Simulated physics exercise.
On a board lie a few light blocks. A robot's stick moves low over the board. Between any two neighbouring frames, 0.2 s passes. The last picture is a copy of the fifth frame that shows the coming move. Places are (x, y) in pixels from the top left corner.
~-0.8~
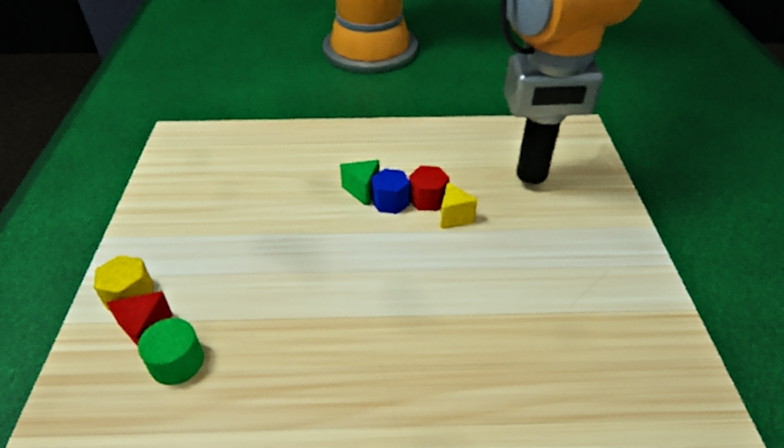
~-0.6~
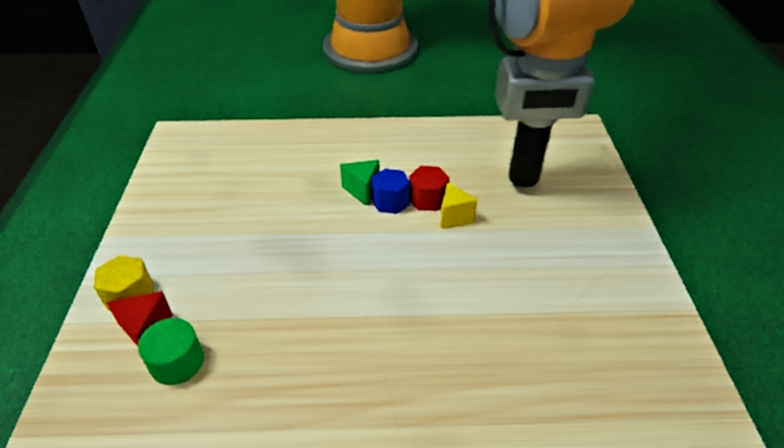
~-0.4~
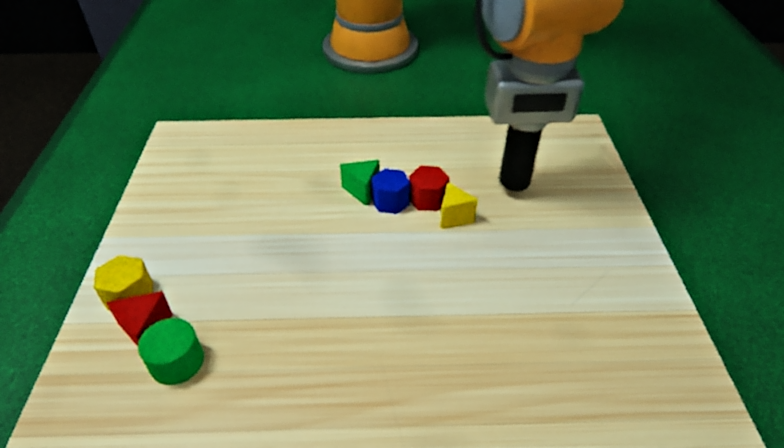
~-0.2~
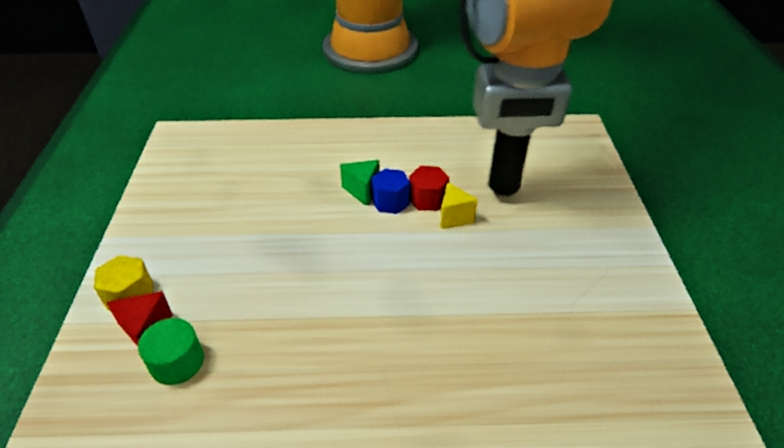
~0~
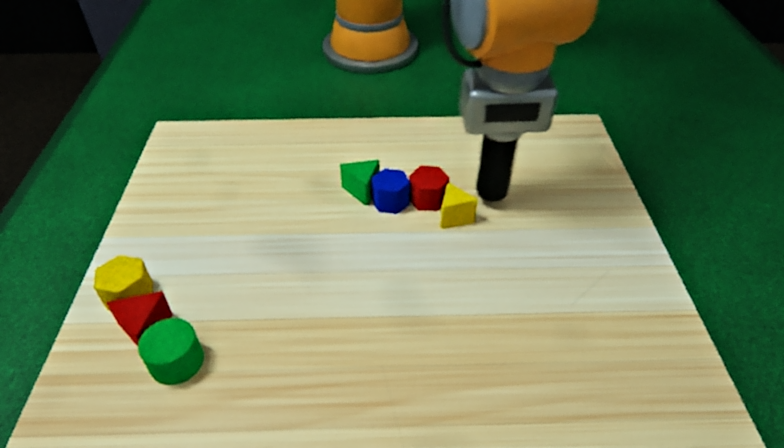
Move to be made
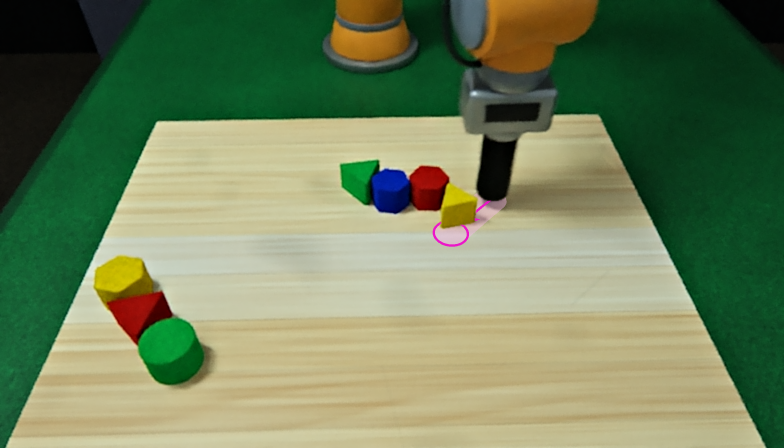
Robot arm moving its black stick slowly left over a wooden board, nearing a yellow triangular block while the colored blocks stay still.
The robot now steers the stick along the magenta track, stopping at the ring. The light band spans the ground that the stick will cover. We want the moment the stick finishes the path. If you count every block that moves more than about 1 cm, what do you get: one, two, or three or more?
Looking at the path, I think only one of the blocks ends up more than 1 cm away.
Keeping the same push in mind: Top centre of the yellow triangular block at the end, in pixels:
About (423, 209).
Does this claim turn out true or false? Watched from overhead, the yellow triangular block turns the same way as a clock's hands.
Answer: True.
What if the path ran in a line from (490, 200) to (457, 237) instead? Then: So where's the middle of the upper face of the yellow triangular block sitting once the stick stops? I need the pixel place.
Roughly at (431, 206).
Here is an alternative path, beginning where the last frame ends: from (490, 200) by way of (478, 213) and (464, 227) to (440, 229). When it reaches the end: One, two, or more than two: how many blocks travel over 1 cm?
The answer will be one.
Path on the board, from (490, 200) to (451, 233).
What follows on the original path. Halfway along, stick (472, 208); yellow triangular block (447, 199), turned 25° clockwise.
At the end, stick (452, 225); red hexagon in place; yellow triangular block (423, 209), turned 60° clockwise.
